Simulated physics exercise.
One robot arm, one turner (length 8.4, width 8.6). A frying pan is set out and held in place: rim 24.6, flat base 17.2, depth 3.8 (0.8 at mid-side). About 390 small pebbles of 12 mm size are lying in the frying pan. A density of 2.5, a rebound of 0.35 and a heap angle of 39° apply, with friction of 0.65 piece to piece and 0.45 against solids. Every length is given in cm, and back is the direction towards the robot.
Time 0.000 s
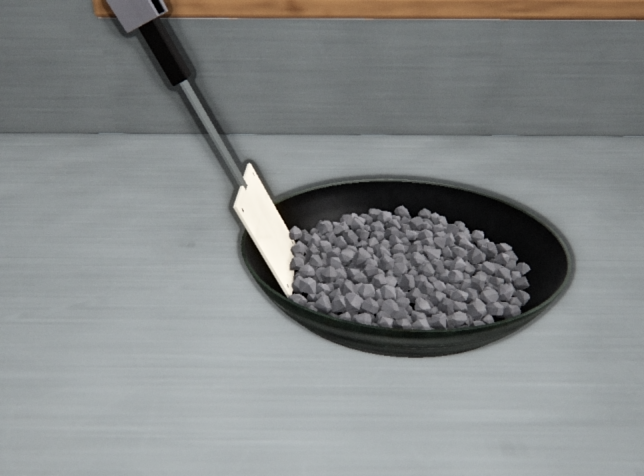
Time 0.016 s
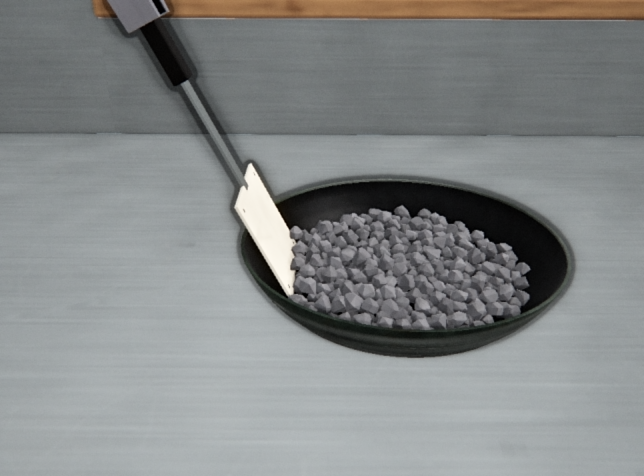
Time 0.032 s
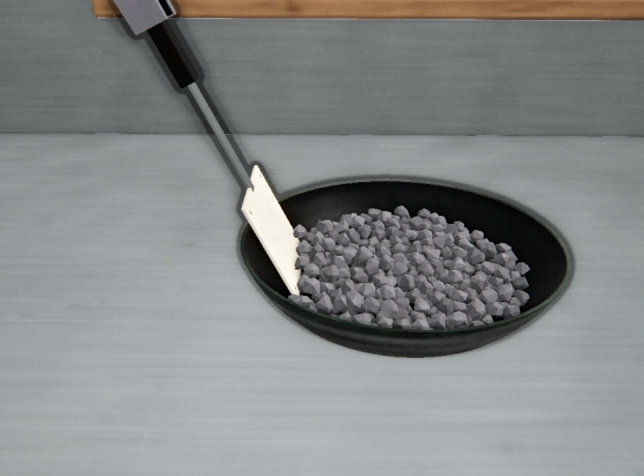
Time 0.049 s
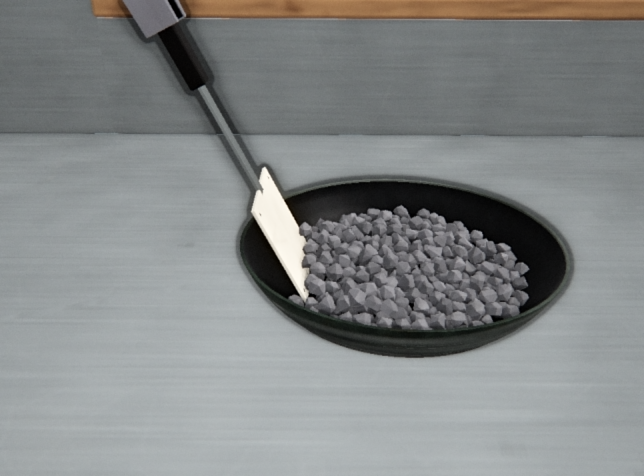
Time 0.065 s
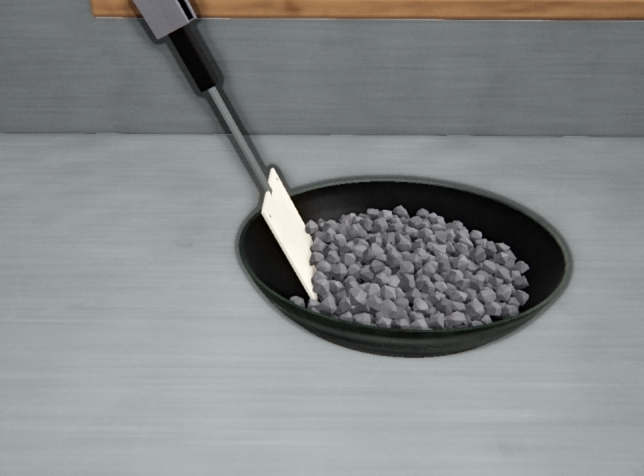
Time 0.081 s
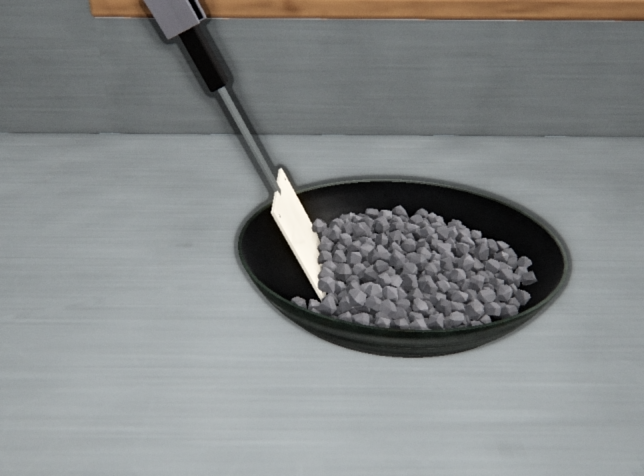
A robot arm's pale turner sliding slowly right inside a black frying pan, pressing into a heap of small grey pebbles.
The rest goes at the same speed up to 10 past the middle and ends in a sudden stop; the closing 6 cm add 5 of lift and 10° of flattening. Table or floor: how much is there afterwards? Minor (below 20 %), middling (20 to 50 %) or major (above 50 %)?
Middling.
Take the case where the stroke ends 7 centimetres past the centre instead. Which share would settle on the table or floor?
Result: Approx. 10 %.
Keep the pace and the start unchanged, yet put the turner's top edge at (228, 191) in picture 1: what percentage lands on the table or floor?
I'd estimate around 30 per cent.
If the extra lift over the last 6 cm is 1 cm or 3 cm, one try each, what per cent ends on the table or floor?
I'd put it near 40 in a hundred, then near 40 in a hundred.
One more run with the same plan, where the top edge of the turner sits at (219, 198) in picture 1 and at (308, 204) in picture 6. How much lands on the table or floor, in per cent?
About 35 per cent.
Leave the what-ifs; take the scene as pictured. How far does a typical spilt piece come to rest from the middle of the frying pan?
I reckon close to 20 centimetres.
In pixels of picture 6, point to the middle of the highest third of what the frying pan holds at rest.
Somewhere near (503, 259) in the last picture.
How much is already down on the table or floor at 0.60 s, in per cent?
I'd say close to 30 in a hundred.
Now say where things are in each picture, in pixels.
The first picture shows the turner top edge at (242, 183), sloping 64°; upper third of the load around (397, 258), from x 295 to 520, top at y 215; 390 in the frying pan.
The second picture shows the turner top edge at (243, 184), sloping 64°; upper third of the load around (396, 258), from x 295 to 520, top at y 215.
The third picture shows the turner top edge at (250, 185), sloping 64°; upper third of the load around (391, 257), from x 295 to 520, top at y 215.
The fourth picture shows the turner top edge at (259, 188), sloping 64°; upper third of the load around (391, 256), from x 295 to 520, top at y 215.
The fifth picture shows the turner top edge at (268, 189), sloping 64°; upper third of the load around (396, 255), from x 295 to 520, top at y 215.
The sixth picture shows the turner top edge at (277, 189), sloping 64°; upper third of the load around (399, 253), from x 295 to 530, top at y 215; 390 in the frying pan.
After 0.21 s, sloping 64°, highest piece 5 above the table; 390 in the frying pan.
After 0.34 s, sloping 60°, highest piece 8 above the table; 362 in the frying pan, 8 on the table or floor, 20 on the blade or in flight.
After 0.60 s, sloping 54°, highest piece 5 above the table; 272 in the frying pan, 118 on the table or floor.
After 1.65 s, sloping 54°, highest piece 4 above the table; 272 in the frying pan, 118 on the table or floor.
In the end, 272 in the frying pan, 118 on the table or floor. That is 30 % on the table or floor.
